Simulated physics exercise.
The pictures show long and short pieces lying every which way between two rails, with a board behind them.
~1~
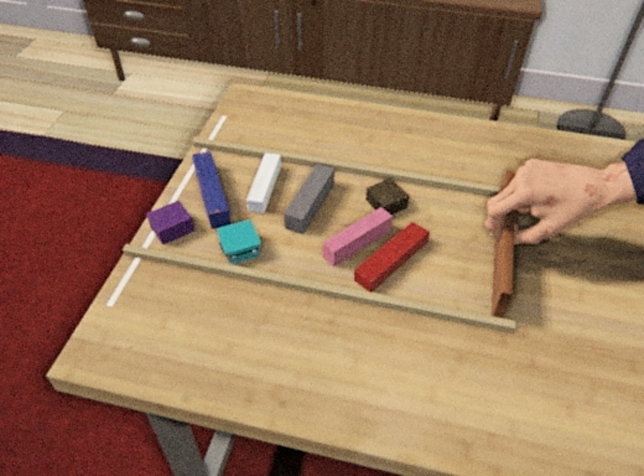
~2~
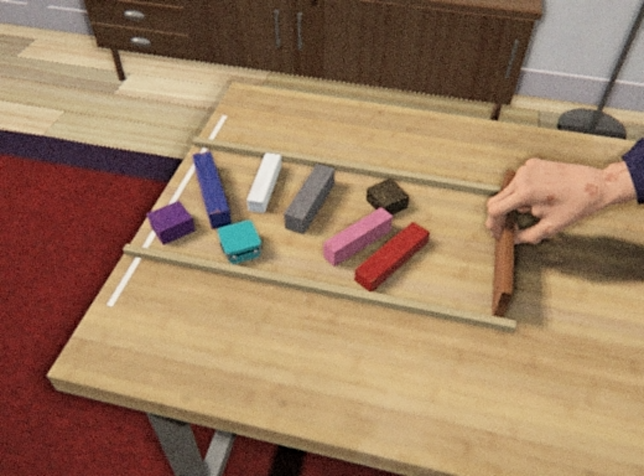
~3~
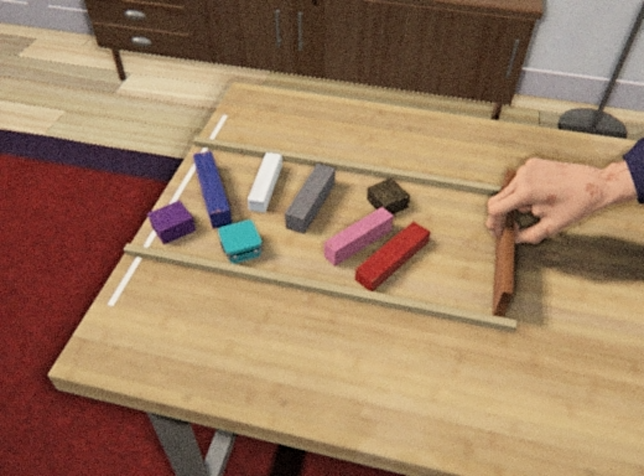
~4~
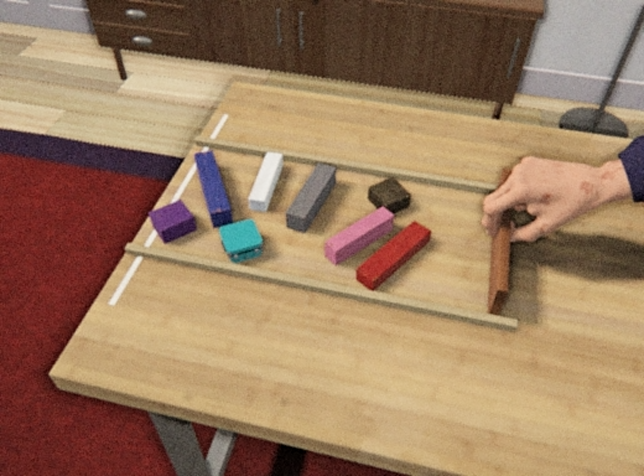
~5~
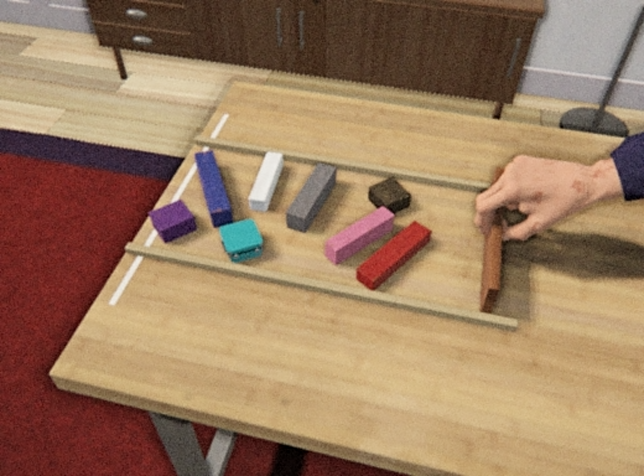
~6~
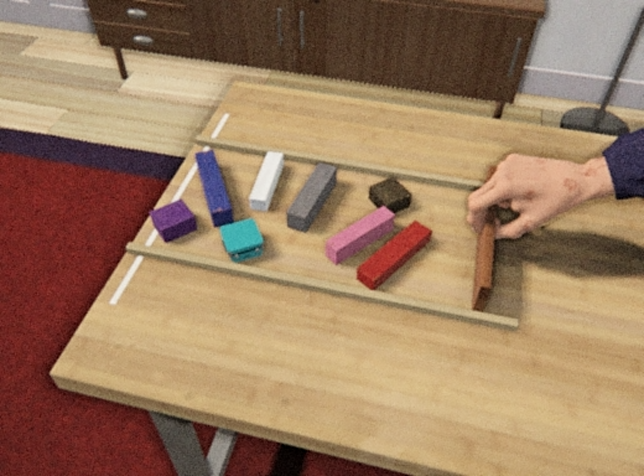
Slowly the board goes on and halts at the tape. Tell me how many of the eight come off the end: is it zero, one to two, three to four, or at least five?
You'd see five or more pieces leave the end and fall.
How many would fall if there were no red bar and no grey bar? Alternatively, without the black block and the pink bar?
Count of fallen: 4 / 5.
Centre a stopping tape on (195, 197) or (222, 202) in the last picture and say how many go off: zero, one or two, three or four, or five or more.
Taking the two tapes in that order, the answers are five or over and three or four.
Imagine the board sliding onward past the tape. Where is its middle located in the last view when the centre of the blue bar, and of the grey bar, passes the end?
Near (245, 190) in the first case, near (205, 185) in the other.
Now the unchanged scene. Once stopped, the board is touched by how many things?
Counting them up gives 2.
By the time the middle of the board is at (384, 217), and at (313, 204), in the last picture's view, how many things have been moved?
Counting first: 3, next 6.
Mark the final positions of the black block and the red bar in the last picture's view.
Okay, so first (185, 154), and next (152, 211).
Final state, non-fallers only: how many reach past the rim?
As for overhanging, the count is 2.
Early on, none off yet; purple block at rest near (173, 221); blue bar at rest near (214, 187); white stick at rest near (267, 180).
A while later, none off yet; purple block moving near (164, 219); blue bar travelled a little near (188, 186); white stick travelled about its own width near (223, 168).
Finally, the number that fall off is five or more; lost, pink bar, grey bar, turquoise case, white stick, blue bar and purple block.
